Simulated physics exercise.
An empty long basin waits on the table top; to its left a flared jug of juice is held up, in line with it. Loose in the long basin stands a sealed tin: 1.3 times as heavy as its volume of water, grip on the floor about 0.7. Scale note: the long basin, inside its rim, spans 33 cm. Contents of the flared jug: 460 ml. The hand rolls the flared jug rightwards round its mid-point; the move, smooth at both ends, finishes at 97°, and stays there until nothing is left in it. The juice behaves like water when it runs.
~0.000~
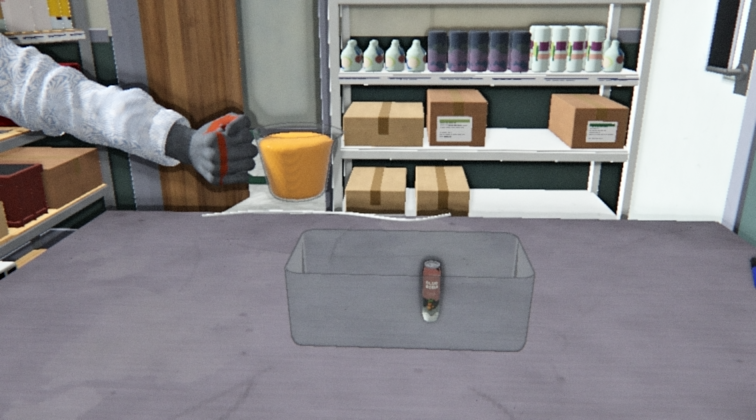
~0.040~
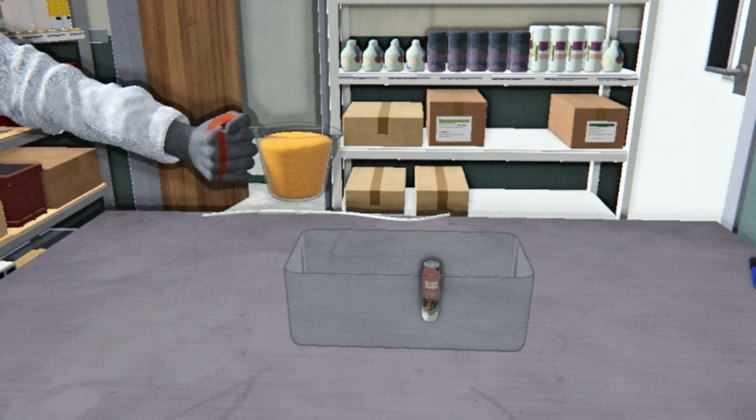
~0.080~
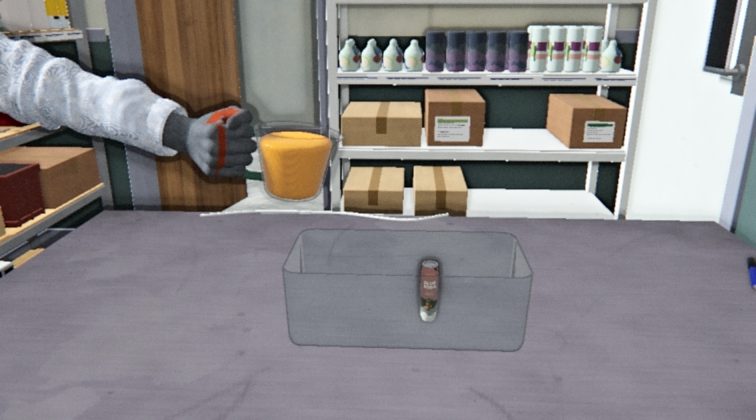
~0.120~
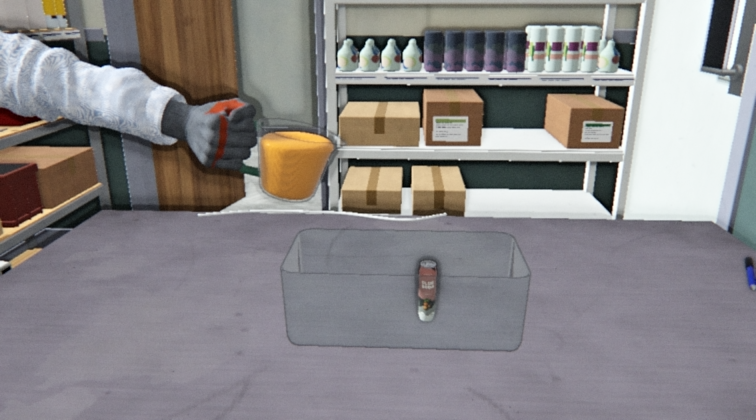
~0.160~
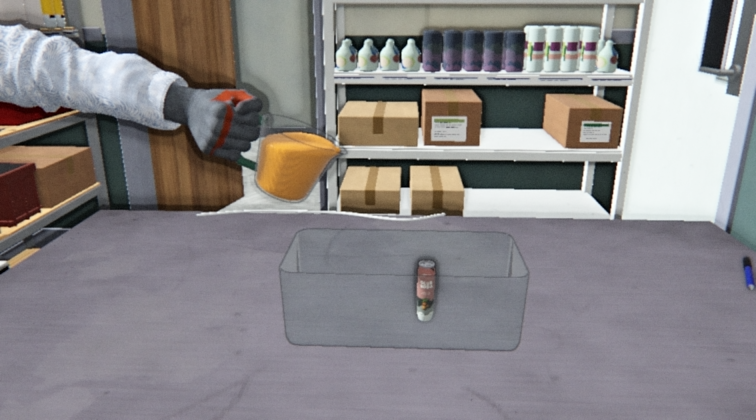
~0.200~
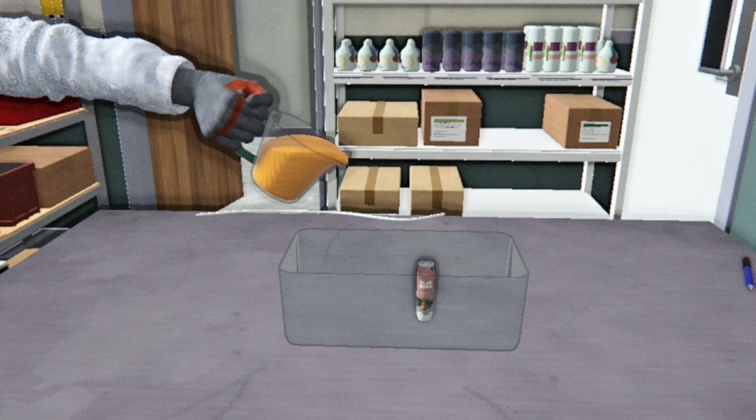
In a storeroom, a gloved hand steadily tilts a jug of orange juice to the right.
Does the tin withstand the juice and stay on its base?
It does not tip.
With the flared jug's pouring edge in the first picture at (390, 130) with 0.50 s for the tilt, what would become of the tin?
After that, the tin overturns.
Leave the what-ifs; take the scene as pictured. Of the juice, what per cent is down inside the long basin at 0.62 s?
It works out near 82 per cent.
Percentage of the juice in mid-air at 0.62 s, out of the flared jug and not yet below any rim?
10 per cent, roughly.
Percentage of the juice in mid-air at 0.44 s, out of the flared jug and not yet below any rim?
32 %.
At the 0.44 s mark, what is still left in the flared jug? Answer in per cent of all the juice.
About 40 per cent.
After 0.44 s the tilt is 94° and 39 per cent is still to pour; the tin stands where it began.
After 0.62 s the tilt is 97° and 7 per cent is still to pour; the tin stands where it began.
After 0.80 s the tilt is 97° and 1 per cent is still to pour; the tin stands where it began.
After 1.00 s the tilt is 97° and 0 per cent is still to pour; the tin stands where it began.
In the end the tin stands where it began.
